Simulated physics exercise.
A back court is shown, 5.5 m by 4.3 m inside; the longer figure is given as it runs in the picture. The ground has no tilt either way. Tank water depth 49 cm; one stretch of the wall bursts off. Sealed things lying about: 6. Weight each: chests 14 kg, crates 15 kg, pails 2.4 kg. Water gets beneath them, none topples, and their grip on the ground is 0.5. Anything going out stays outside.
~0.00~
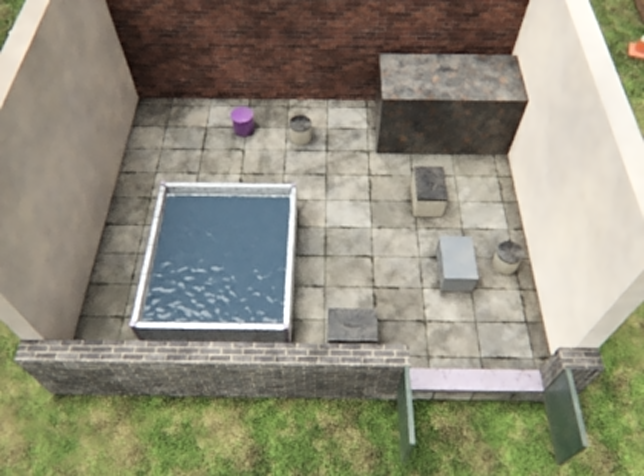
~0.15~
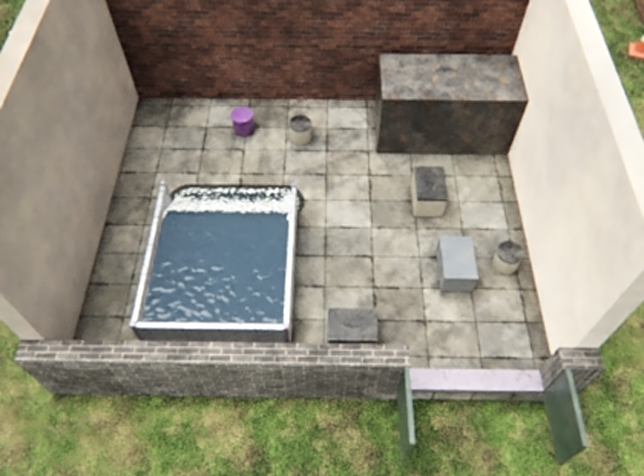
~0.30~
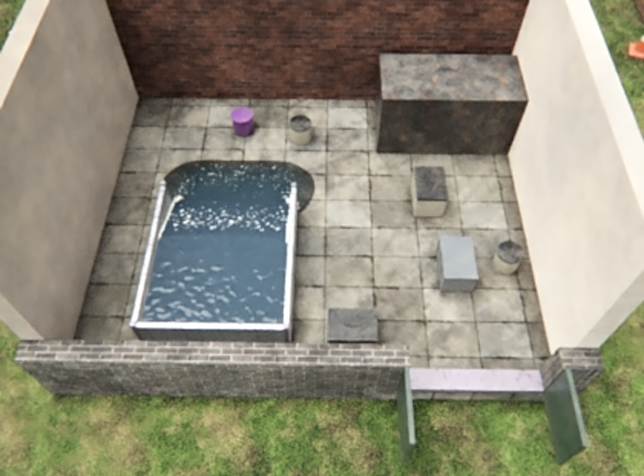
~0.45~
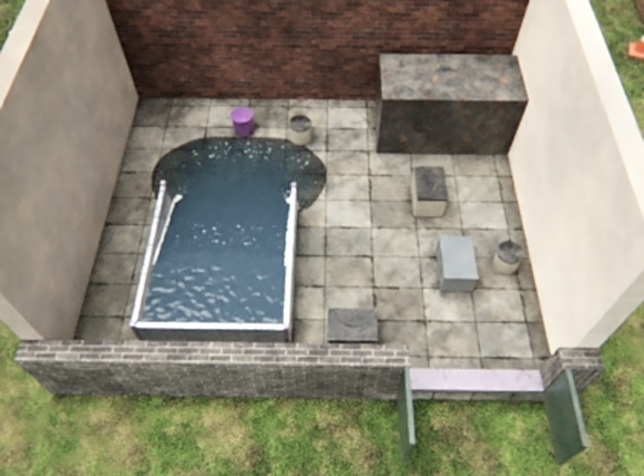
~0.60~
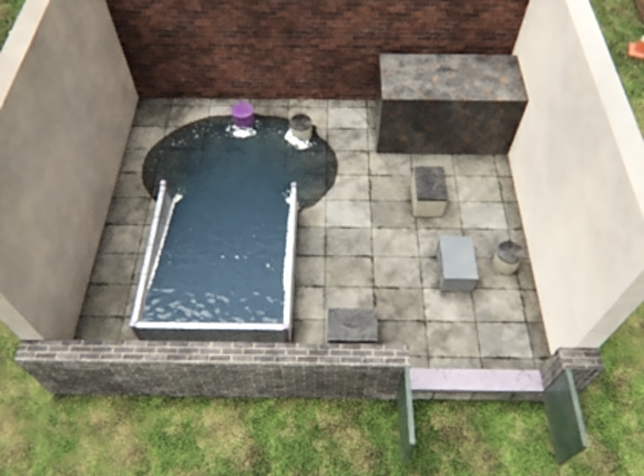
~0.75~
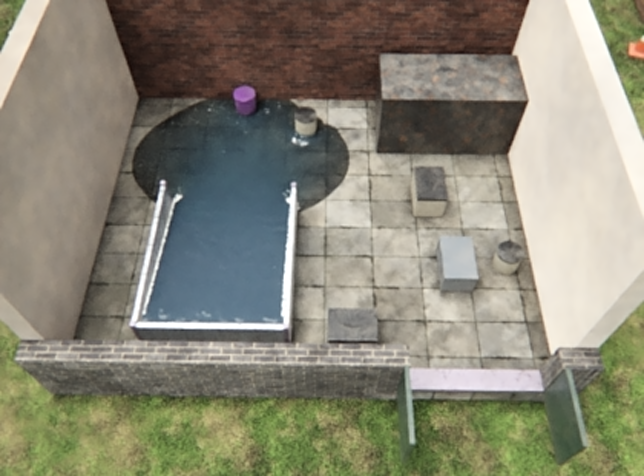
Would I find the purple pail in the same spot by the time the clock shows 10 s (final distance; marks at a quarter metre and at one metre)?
Expect it to shift a fair bit, but under a metre.
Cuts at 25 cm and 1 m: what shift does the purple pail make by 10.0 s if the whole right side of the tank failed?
Outcome for the purple pail: Long-distance displacement.
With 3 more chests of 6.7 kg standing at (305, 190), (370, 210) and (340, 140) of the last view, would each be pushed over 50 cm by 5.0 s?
Going through them in the order asked, they come out clear of the mark, clear of the mark and clear of the mark.
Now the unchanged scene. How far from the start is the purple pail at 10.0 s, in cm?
60 centimetres.
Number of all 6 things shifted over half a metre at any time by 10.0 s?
That adds up to 3.
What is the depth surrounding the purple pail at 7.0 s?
Around 9 cm.
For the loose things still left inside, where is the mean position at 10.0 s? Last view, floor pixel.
It sits at about (407, 245).
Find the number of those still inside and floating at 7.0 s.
At that moment it comes to 3.
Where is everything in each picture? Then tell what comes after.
In the first frame, the purple pail at (242, 115) rests on the ground; water covers 2.9 m2; 0 of 6 have shifted.
In the second frame, the purple pail at (242, 115) rests on the ground; 3.7 m2 under water; 0 of 6 have shifted.
In the third frame, the purple pail at (242, 115), on the bottom; 4.6 m2 under water; 0 of 6 have shifted.
In the fourth frame, the purple pail at (242, 115) rests on the ground; 5.7 m2 under water; 0 of 6 have shifted.
In the fifth frame, the purple pail at (243, 110) rests on the ground, 10 cm from its start; 6.8 m2 under water; 1 of 6 have shifted.
In the sixth frame, the purple pail at (244, 94) rests on the ground, 42 cm from its start; water covers 8.1 m2; 2 of 6 have shifted.
After 2.0 s the purple pail is near (238, 91), 0.3 m from its start, afloat; 0 of 6 are out; 2 afloat.
After 4.5 s the purple pail is near (237, 102), 0.2 m from its start, afloat; 0 of 6 are out; 1 afloat.
After 7.0 s the purple pail is near (207, 122), 0.5 m from its start, afloat; 0 of 6 are out; 3 afloat.
After 10.0 s the purple pail is near (224, 145), 0.7 m from its start, afloat; 1 of 6 are out; 2 afloat.
